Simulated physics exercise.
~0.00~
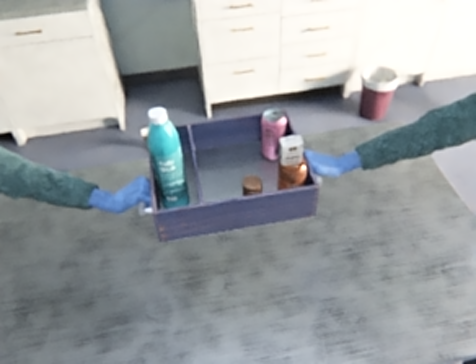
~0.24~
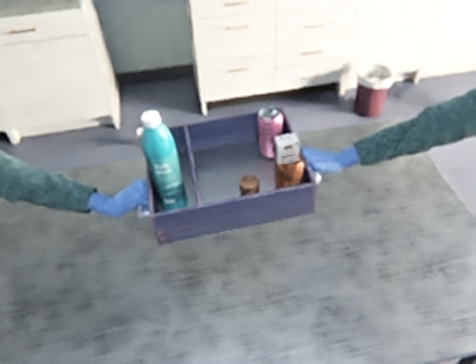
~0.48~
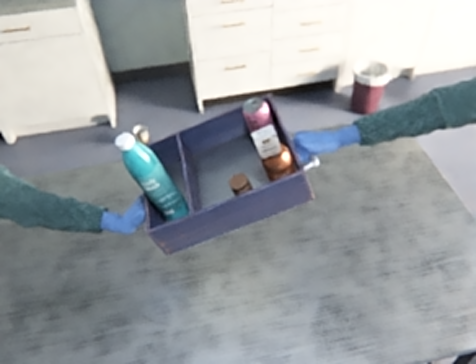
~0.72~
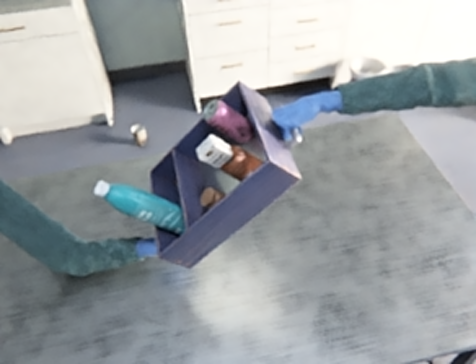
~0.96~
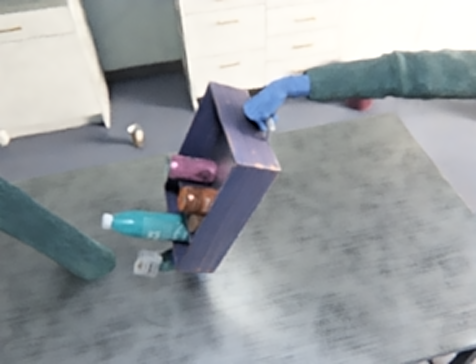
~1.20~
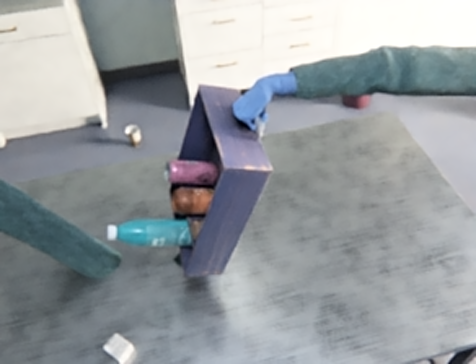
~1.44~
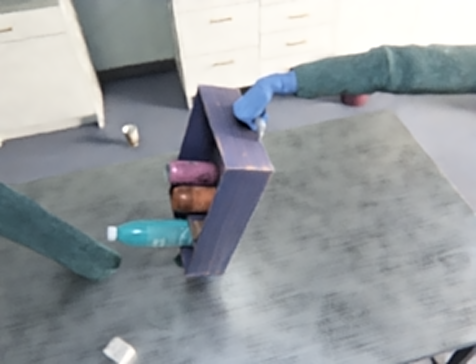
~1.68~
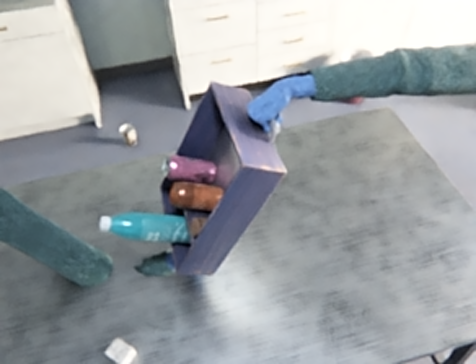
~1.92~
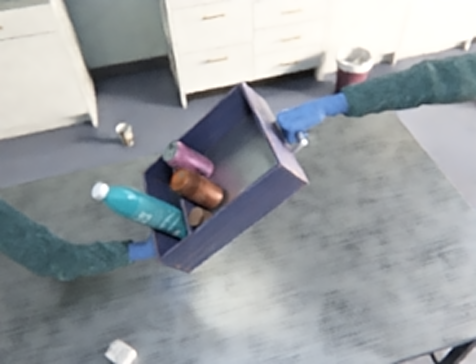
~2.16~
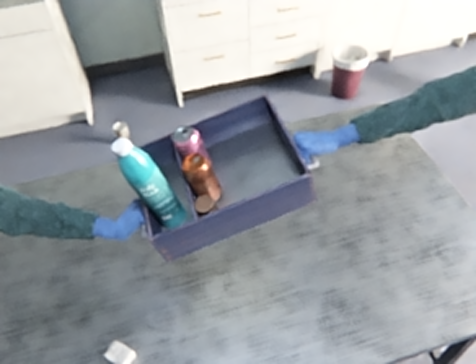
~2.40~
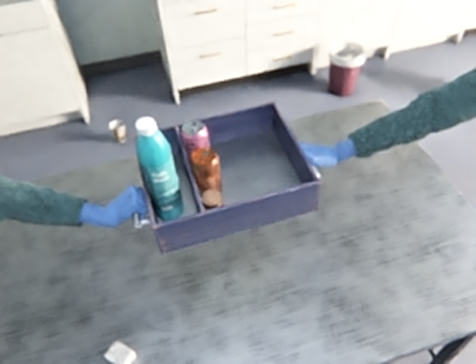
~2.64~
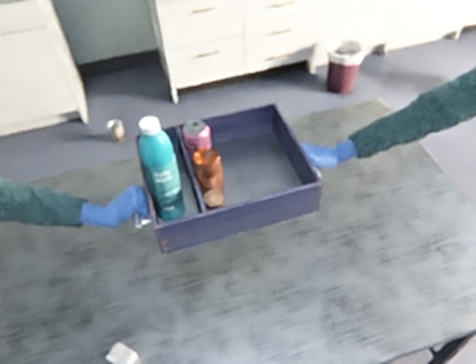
Two gloved hands tip a crate left, spilling a white packet, then level it again.
